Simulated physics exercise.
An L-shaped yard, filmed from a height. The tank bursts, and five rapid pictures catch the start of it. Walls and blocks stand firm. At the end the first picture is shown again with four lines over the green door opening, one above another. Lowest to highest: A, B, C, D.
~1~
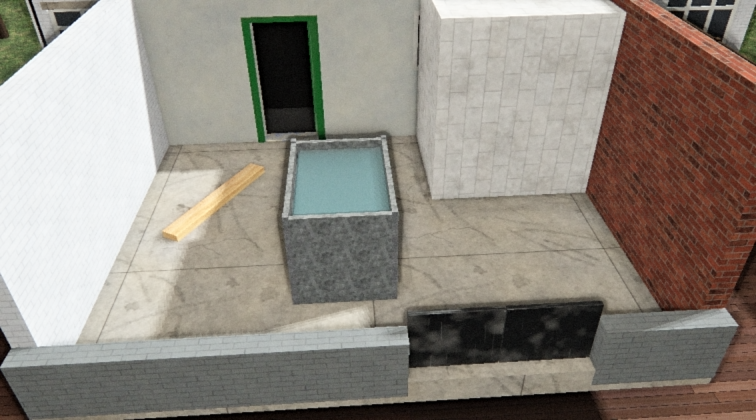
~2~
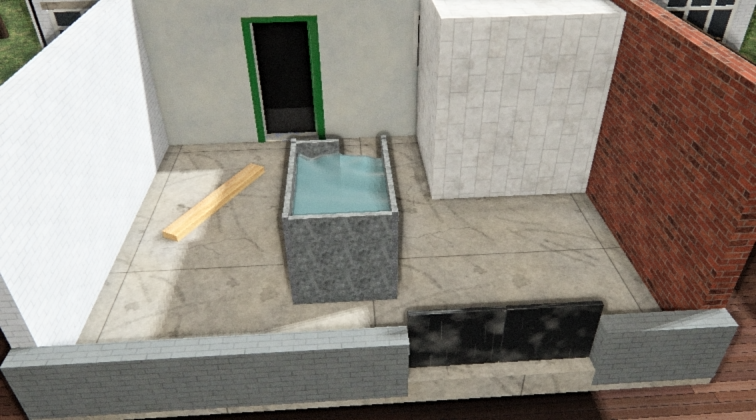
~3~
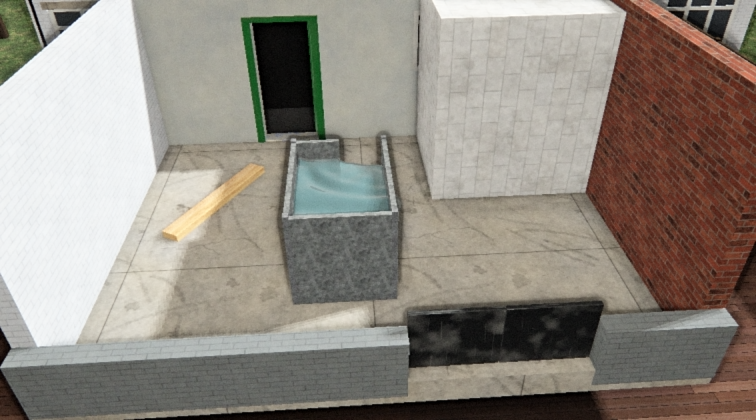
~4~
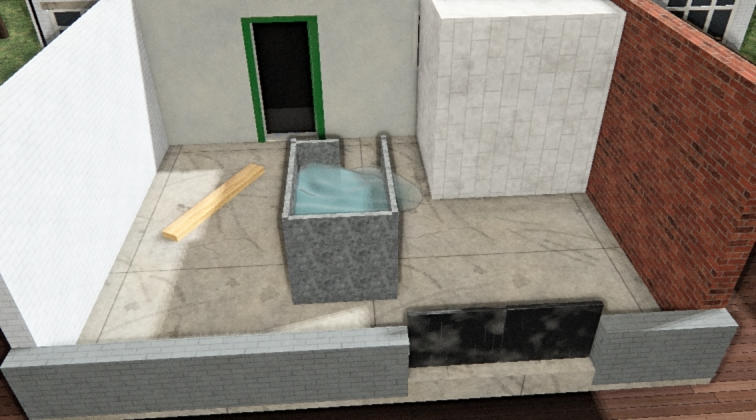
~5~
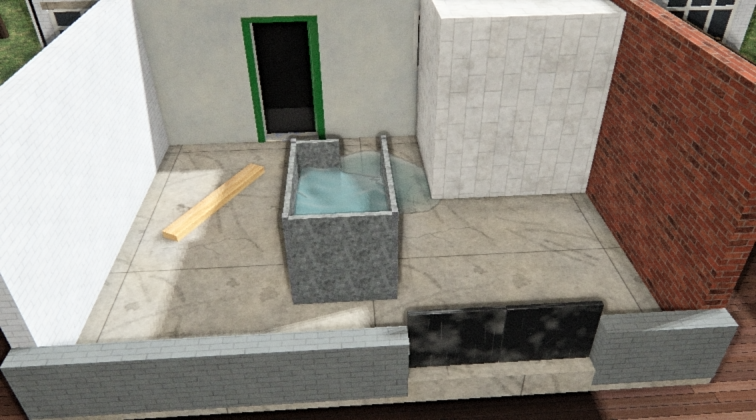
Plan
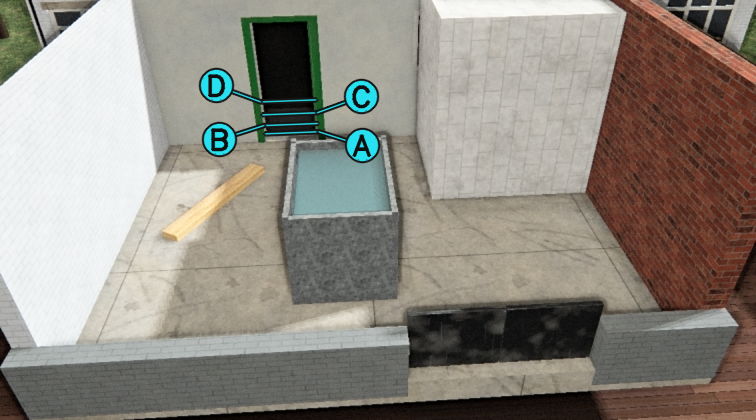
Water in a gray stone tank sinks and spreads across the paved ground behind it.
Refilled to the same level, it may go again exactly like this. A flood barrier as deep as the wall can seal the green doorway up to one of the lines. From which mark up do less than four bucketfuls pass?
Take B.
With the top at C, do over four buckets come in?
No, that is safe.
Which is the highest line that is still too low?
A.
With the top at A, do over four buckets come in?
Yes, that goes wrong.
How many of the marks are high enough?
Three of them.
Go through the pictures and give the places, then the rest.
The first frame shows water in the tank at rest, its middle at (340, 180); foot of the green doorway at (292, 140); shut gate at (504, 317).
In the second frame, water covers 1 % of the ground, its front hidden from here.
In the third frame, water covers 2 % of the ground, its front hidden from here.
The fourth frame shows front seen at (406, 182), 6 % of the ground wet.
The fifth frame shows front seen at (370, 152), 11 % of the ground wet.
On the marked copy, A at (291, 132); B at (291, 124); C at (289, 113); D at (288, 100); from the bottom up A, B, C, D.
With A, about 8 bucketfuls get in.
With B, a splash gets over, under a bucket.
With C, nothing gets over.
With D, nothing gets over.
